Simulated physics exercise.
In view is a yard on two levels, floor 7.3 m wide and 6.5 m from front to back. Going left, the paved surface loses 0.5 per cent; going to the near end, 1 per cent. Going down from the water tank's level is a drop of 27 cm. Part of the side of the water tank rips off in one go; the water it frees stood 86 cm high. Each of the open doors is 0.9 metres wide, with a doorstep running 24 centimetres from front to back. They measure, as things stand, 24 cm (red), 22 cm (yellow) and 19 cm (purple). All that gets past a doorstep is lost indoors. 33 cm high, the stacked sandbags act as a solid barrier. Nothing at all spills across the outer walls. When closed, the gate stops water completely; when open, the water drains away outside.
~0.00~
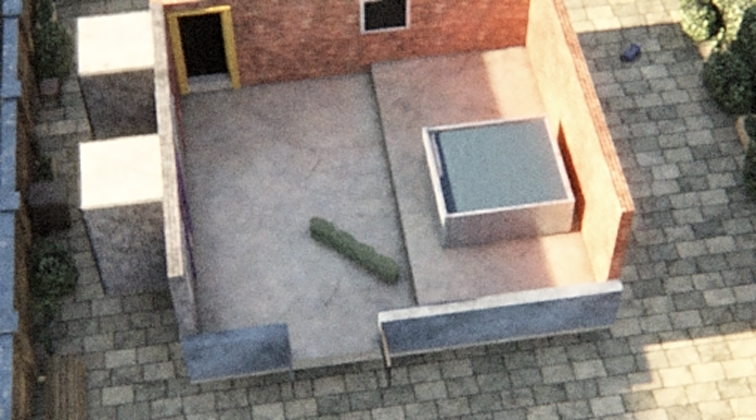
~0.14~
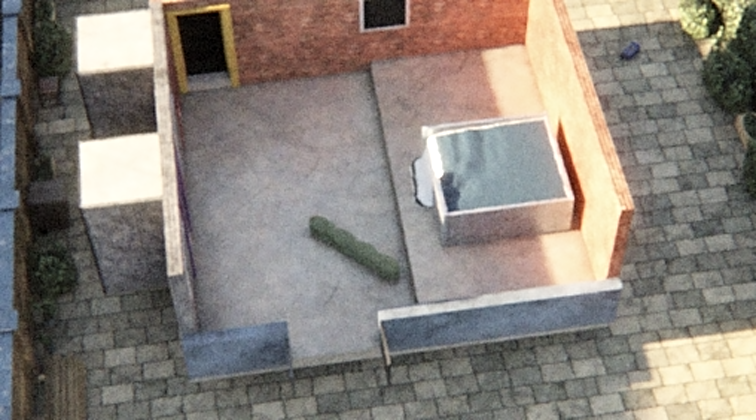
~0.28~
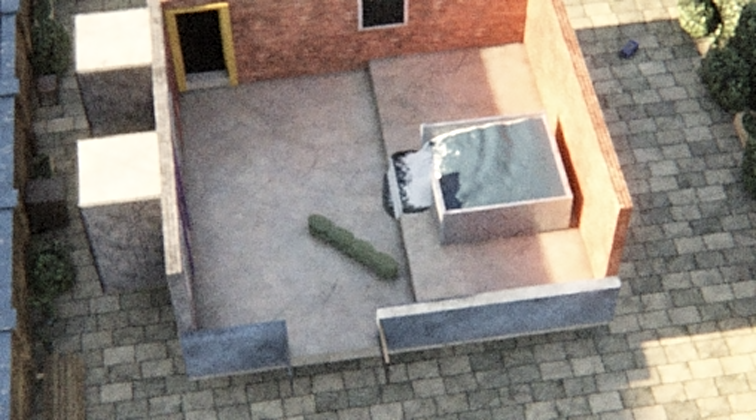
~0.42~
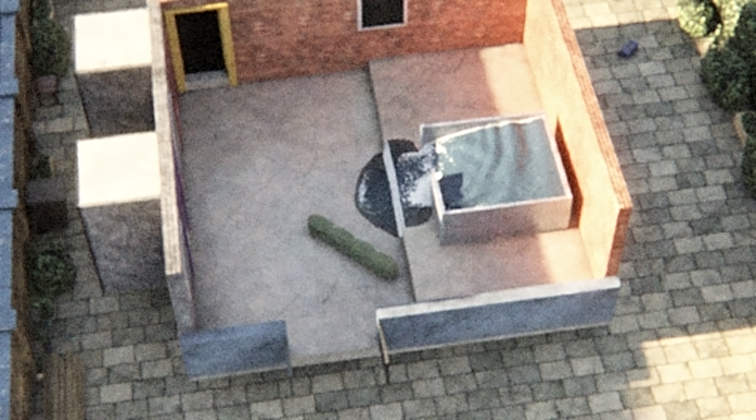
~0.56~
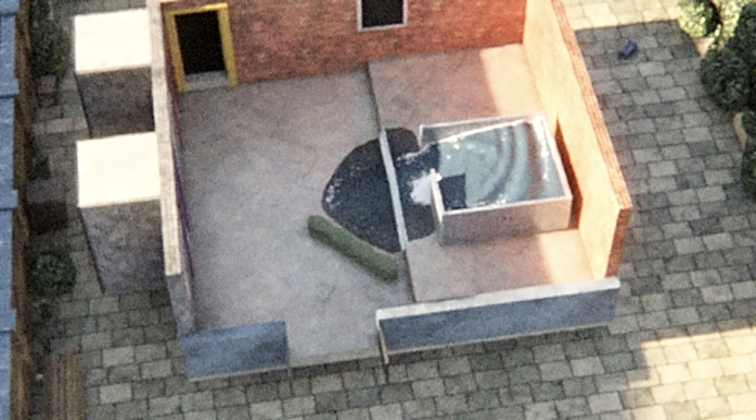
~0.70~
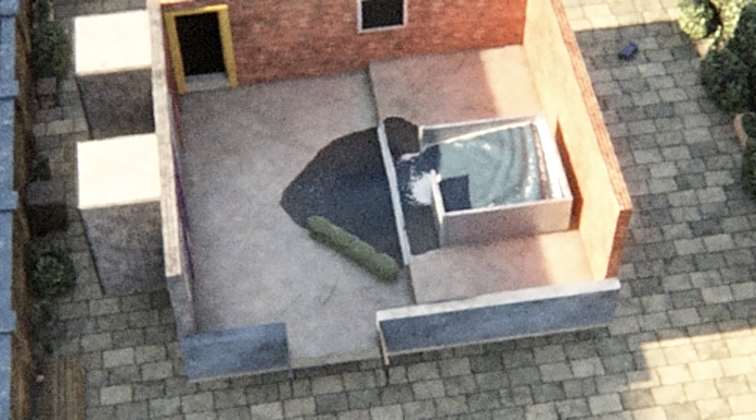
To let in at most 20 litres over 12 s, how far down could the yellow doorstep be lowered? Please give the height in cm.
Down to roughly 30 cm.
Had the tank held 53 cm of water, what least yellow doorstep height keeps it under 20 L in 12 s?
I'd say close to 15 cm.
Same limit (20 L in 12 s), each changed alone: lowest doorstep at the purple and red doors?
Some 17 cm for purple, some 25 cm for red.
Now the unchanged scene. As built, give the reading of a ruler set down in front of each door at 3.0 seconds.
Door by door in cm - red 29, yellow 38, purple 19.
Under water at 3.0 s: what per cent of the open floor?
About 50 per cent.
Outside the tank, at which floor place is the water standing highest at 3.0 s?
At about pixel (179, 113).
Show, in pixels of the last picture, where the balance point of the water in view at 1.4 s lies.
Around (443, 191).
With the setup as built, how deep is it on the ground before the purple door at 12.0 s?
About 16.0 centimetres deep.
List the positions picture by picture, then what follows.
The water tank at (497, 167) is whole and still, 86 cm deep; the yellow door at (206, 56) is dry, in the first frame.
The gap is at (431, 172), the front 0.3 m out at (419, 201); the back of the water tank holds 86 cm, in the second frame.
Water pours out at (429, 170) and has run 0.8 m, to (389, 209); about 13 cm deep outside, 86 cm at the back, in the third frame.
The front is at (360, 205), 1.4 m from the gap at (429, 171); 2.1 m2 of floor is wet, 86 cm left at the back, in the fourth frame.
The gap is at (429, 172), the front 2.0 m out at (329, 210); the back of the water tank holds 82 cm, in the fifth frame.
The front is at (287, 207), 2.8 m from the gap at (429, 172); 6.1 m2 of floor is wet, 74 cm left at the back; the yellow door at (203, 56), 5.2 m from the gap, is still 3.0 m from the nearest water, in the sixth frame.
After 1.4 s water covers 30 % of the floor, deepest (46 cm) near (418, 178); it has not reached the yellow door.
After 3.0 s water covers 50 % of the floor, deepest (42 cm) near (179, 113); 38 cm at the yellow door, 13 litres in over its 22 cm doorstep.
After 12.0 s water covers 65 % of the floor, deepest (20 cm) near (200, 360); 11 cm at the yellow door, 77 litres in over its 22 cm doorstep.
At the yellow door as built, the water arrived by 2.1 s and peaked near 38 cm at 3.0 s.
With a doorstep of 24.5 cm, 53 litres would have come in within the 12 s; with 33.5 cm, 10 litres. So under 20 litres takes about 30 cm.
